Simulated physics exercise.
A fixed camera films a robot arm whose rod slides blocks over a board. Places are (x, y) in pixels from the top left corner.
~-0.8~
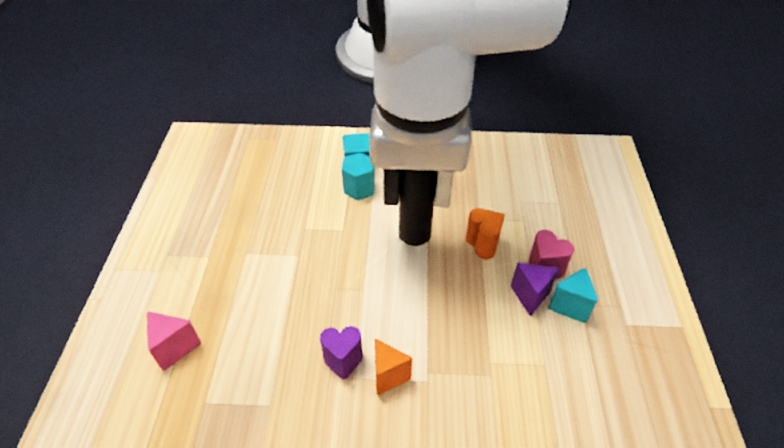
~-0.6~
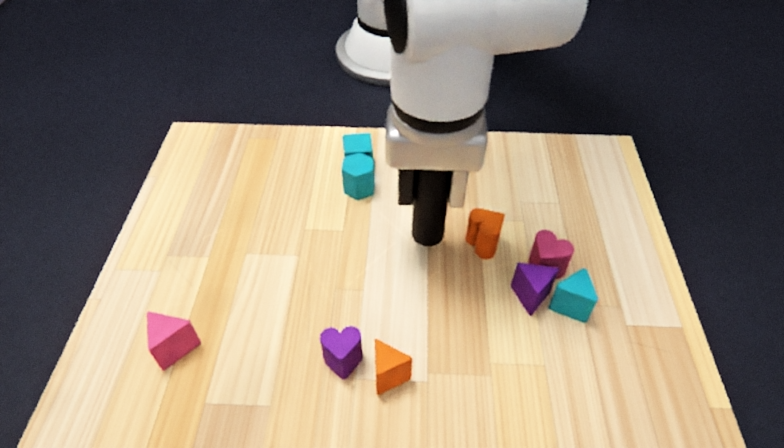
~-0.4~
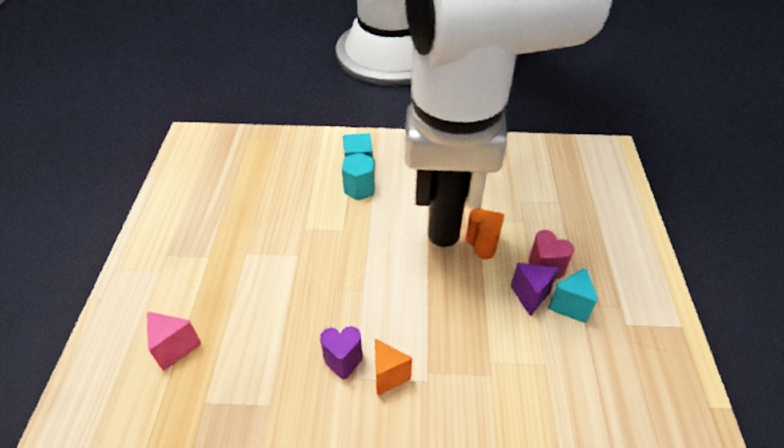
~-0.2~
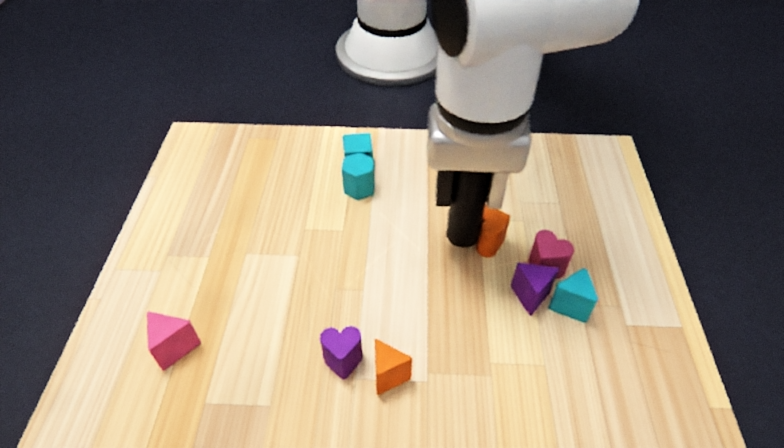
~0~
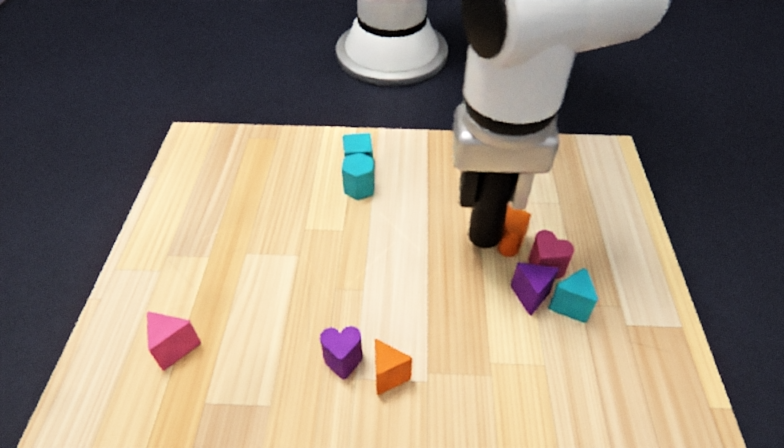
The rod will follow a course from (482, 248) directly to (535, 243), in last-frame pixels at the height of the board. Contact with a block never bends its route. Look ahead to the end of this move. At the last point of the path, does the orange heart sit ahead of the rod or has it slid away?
Still in front.
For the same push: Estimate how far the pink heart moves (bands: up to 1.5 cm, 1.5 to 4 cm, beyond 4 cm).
It is going to finish within 1.5 cm of where it is now.
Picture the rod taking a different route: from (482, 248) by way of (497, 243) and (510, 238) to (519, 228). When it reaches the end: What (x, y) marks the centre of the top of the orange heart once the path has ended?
(553, 202)
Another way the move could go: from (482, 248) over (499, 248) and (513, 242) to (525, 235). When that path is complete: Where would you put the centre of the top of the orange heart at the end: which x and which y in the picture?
My best guess is (558, 205).
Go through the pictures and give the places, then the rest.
In the first picture, lower end of the rod (415, 234), tops of blocks, orange heart (488, 220), purple three-sided block (538, 274), pink heart (553, 245).
In the second picture, rod (428, 234), blocks as before.
In the third picture, rod (444, 235), blocks as before.
In the fourth picture, rod (462, 235), orange heart (492, 218).
In the fifth picture, rod (484, 236), orange heart (513, 218), purple three-sided block (538, 274), pink heart (553, 245).
On the path given first. Halfway along, rod (512, 233); orange heart (541, 214).
At the end, rod (539, 231); orange heart (568, 211); purple three-sided block not moved; pink heart (560, 246), turned 25° clockwise.
